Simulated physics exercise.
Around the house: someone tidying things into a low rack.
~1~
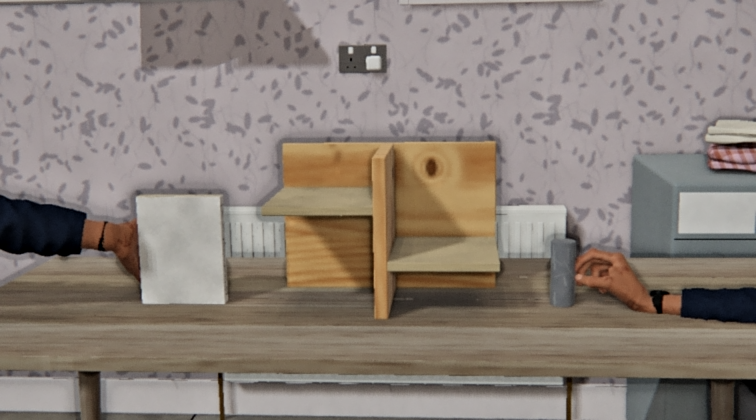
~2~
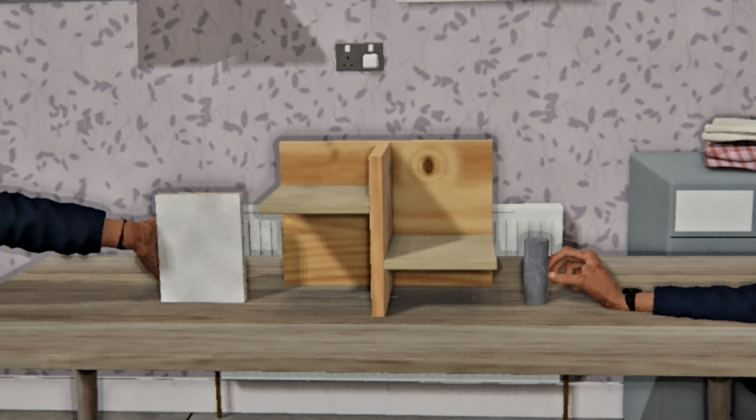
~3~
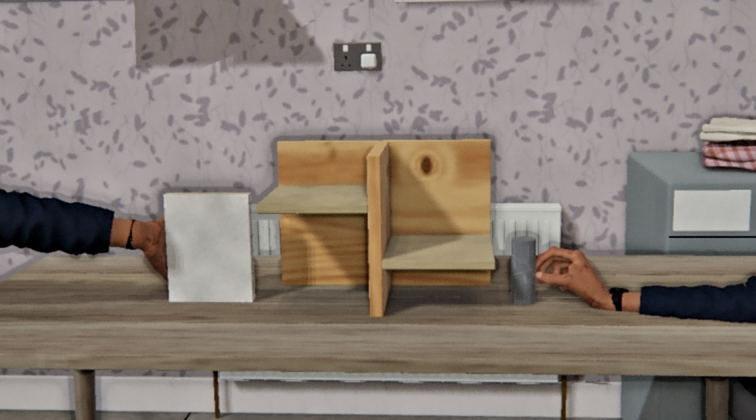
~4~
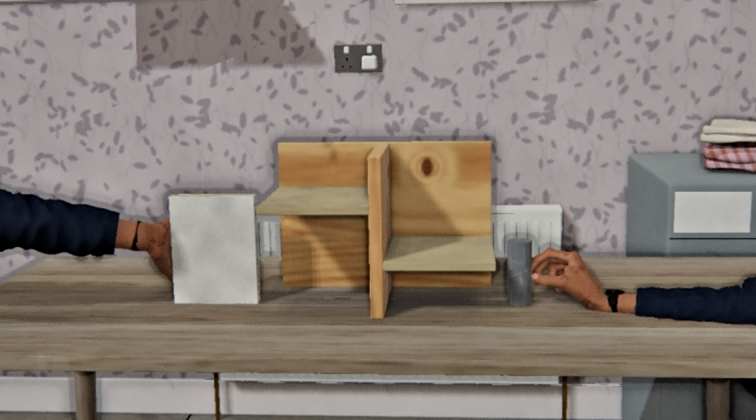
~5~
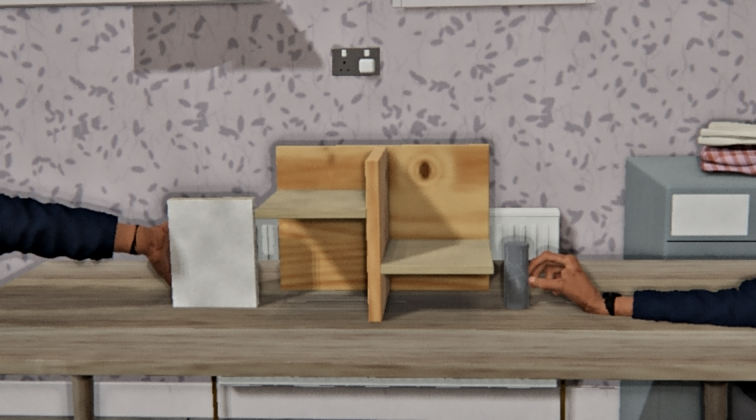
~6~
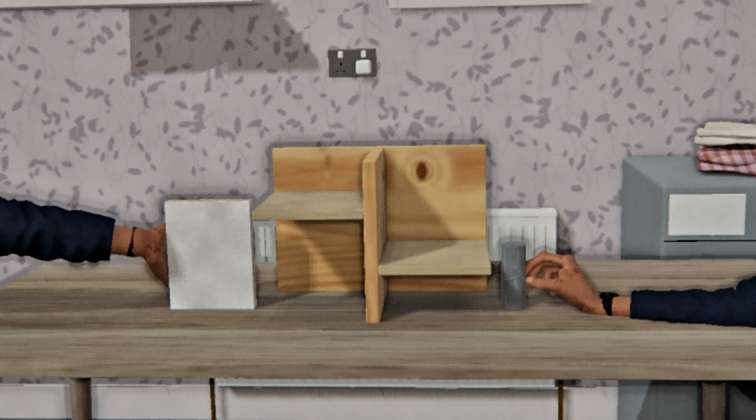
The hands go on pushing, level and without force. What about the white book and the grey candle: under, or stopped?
Here the white book is too tall; the grey candle is too tall.
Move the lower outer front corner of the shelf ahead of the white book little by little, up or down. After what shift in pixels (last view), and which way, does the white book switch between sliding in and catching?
About 12 pixels up.
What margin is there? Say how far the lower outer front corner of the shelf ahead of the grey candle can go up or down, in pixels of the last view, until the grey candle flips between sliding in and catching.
Some 20 pixels, up.
Then, 0.18 s past the last view, white book sliding up to the opening near (215, 255); grey candle sliding up to the opening near (510, 276).
Then, 0.24 s past the last view, white book sliding up to the opening near (221, 255); grey candle sliding up to the opening near (504, 276).
Then, 0.46 s past the last view, white book stopped at the opening near (223, 255); grey candle stopped at the opening near (501, 276).
Finally, the white book stops at the shelf, near (223, 255); the grey candle stops at the shelf, near (501, 276).
